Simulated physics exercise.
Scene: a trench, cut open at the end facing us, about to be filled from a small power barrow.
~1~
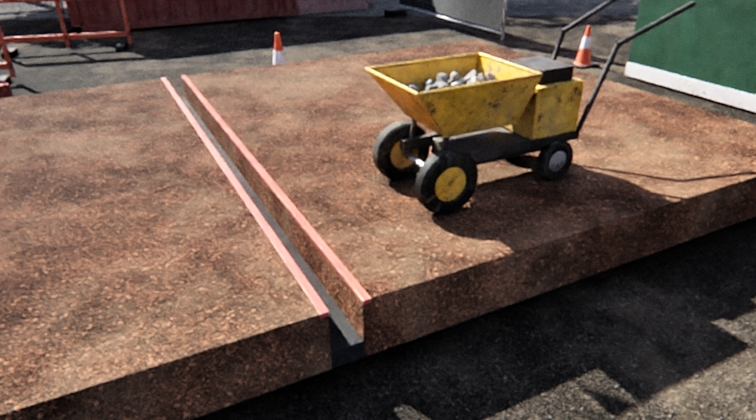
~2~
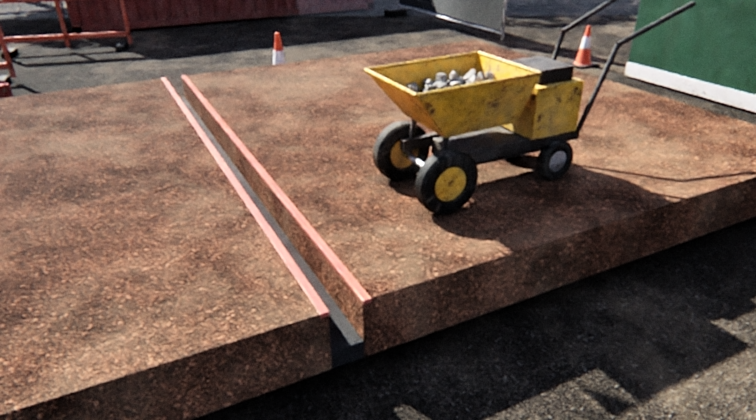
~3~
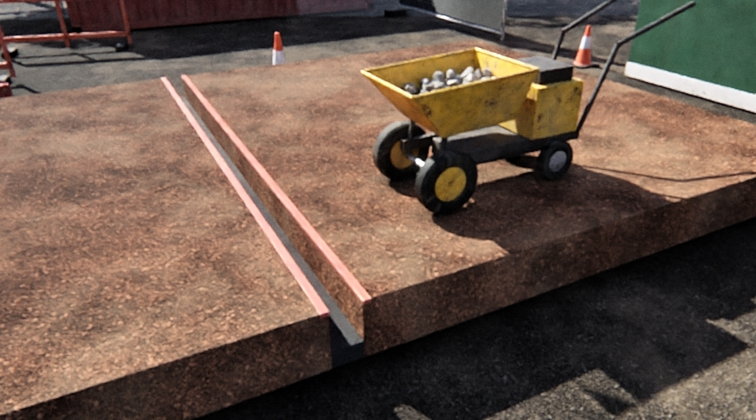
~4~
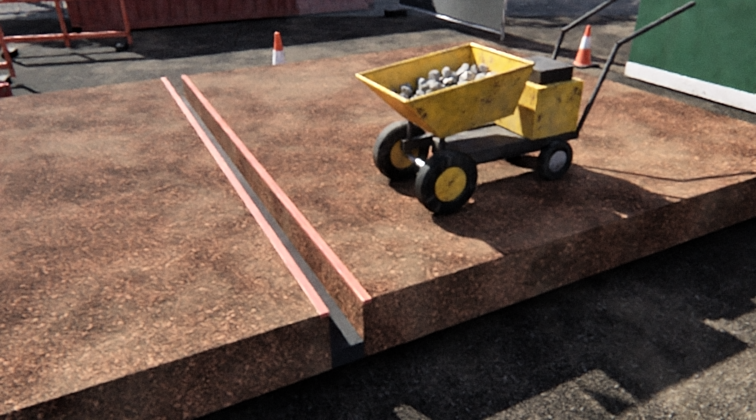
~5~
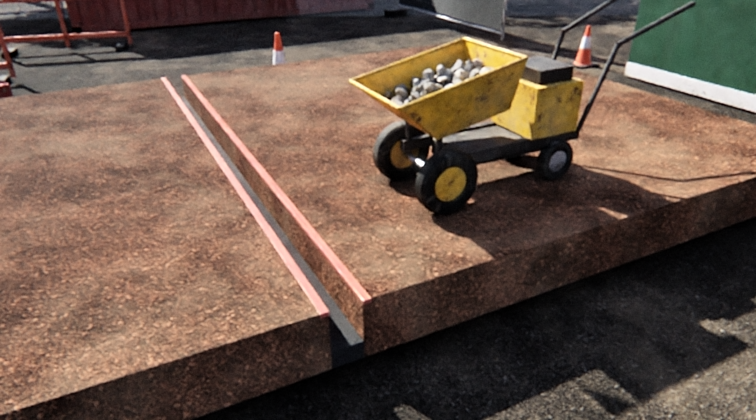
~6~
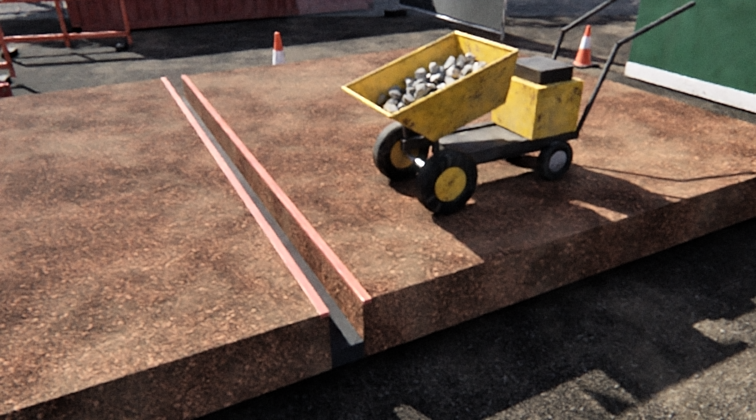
The yellow skip on a small power barrow, loaded with broken stones, sat level at first, then tilted gradually forward to the left, while its wheels stayed still beside a narrow trench with pinkish edges.
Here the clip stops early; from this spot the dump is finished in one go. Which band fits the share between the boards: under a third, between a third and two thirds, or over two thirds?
Seems like the amount in the trench is in the middle range, from a third up to two thirds.
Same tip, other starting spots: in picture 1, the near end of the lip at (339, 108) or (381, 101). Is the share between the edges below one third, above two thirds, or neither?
Lab note - position 1: Under a third; position 2: Over two thirds.
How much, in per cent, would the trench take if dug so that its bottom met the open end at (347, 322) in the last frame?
I'd say roughly 40 in a hundred.
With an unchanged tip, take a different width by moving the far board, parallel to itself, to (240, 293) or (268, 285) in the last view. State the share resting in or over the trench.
You'd get 50 % in the first case and 50 % in the second.
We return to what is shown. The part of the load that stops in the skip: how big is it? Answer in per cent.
It is some 25 percent.
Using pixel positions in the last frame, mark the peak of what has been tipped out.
I'd place the summit at about pixel (323, 212).
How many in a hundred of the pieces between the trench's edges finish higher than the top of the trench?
About 0 %.
Soon after the last picture, skip tipped steeply; all in the skip.
A little later, skip tipped steeply; most in the skip; a small part short of the trench; a stray few in or heaped over the trench.
Later still, skip tipped right over; about a quarter in the skip; about a third short of the trench; about a third in or heaped over the trench; a stray few beyond it.
By the end, skip tipped right over; about a quarter in the skip; about a quarter short of the trench; about half in or heaped over the trench; a stray few beyond it.
